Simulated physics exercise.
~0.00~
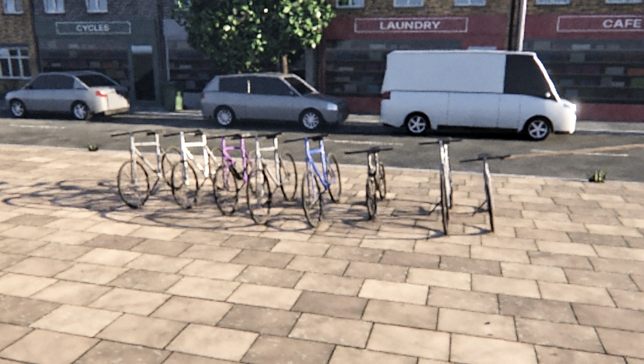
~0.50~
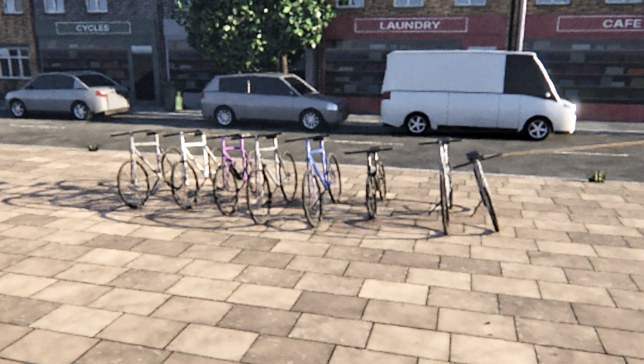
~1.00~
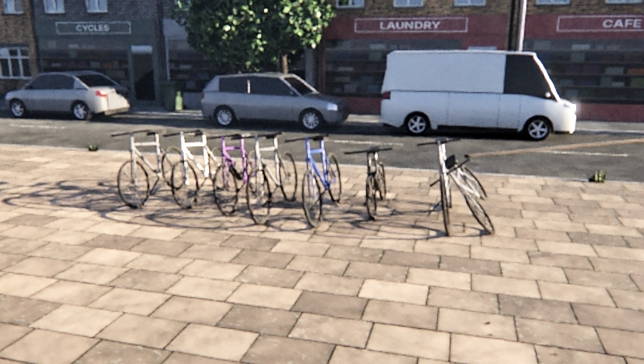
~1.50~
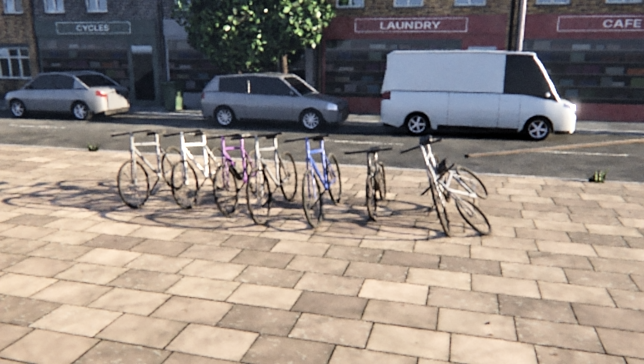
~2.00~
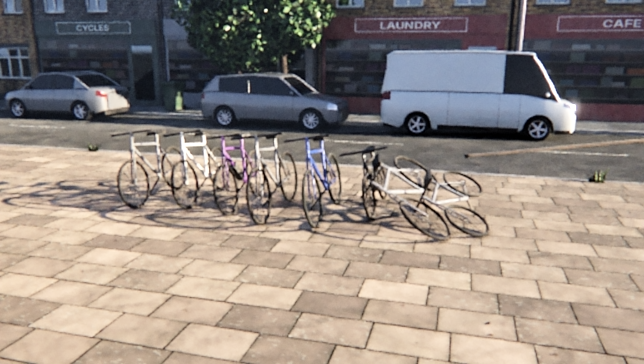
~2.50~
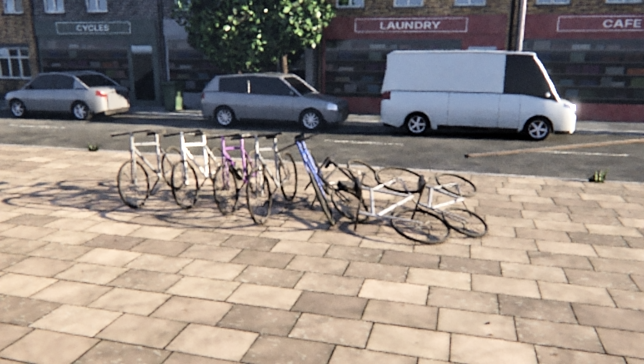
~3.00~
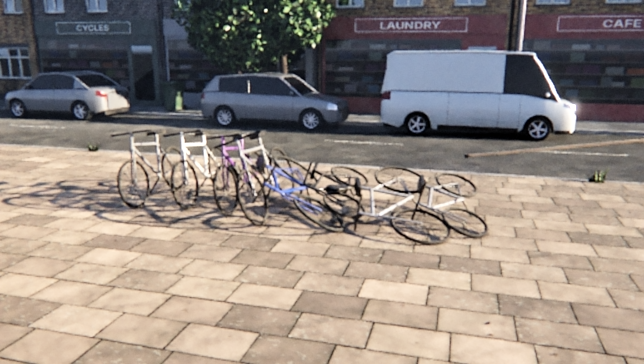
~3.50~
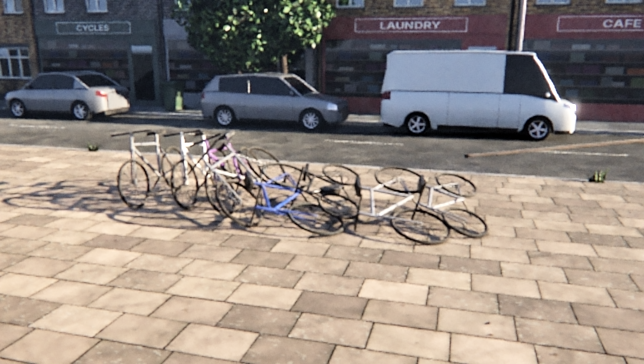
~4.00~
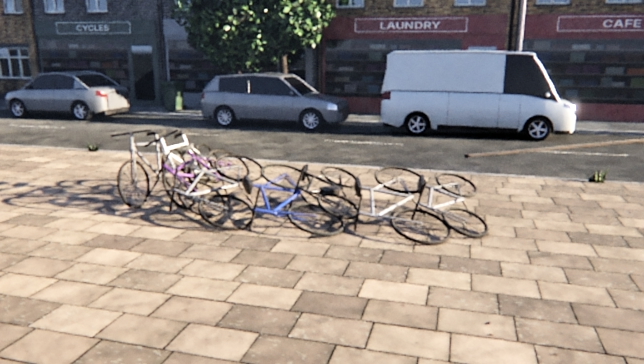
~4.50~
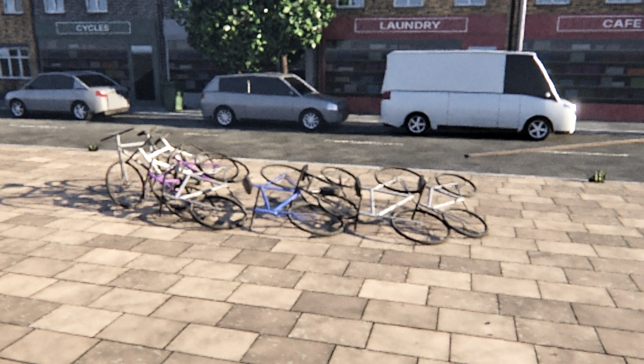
Parked bicycles toppling leftward one after another on a paved square, blue then purple going over, leaving only the leftmost standing.
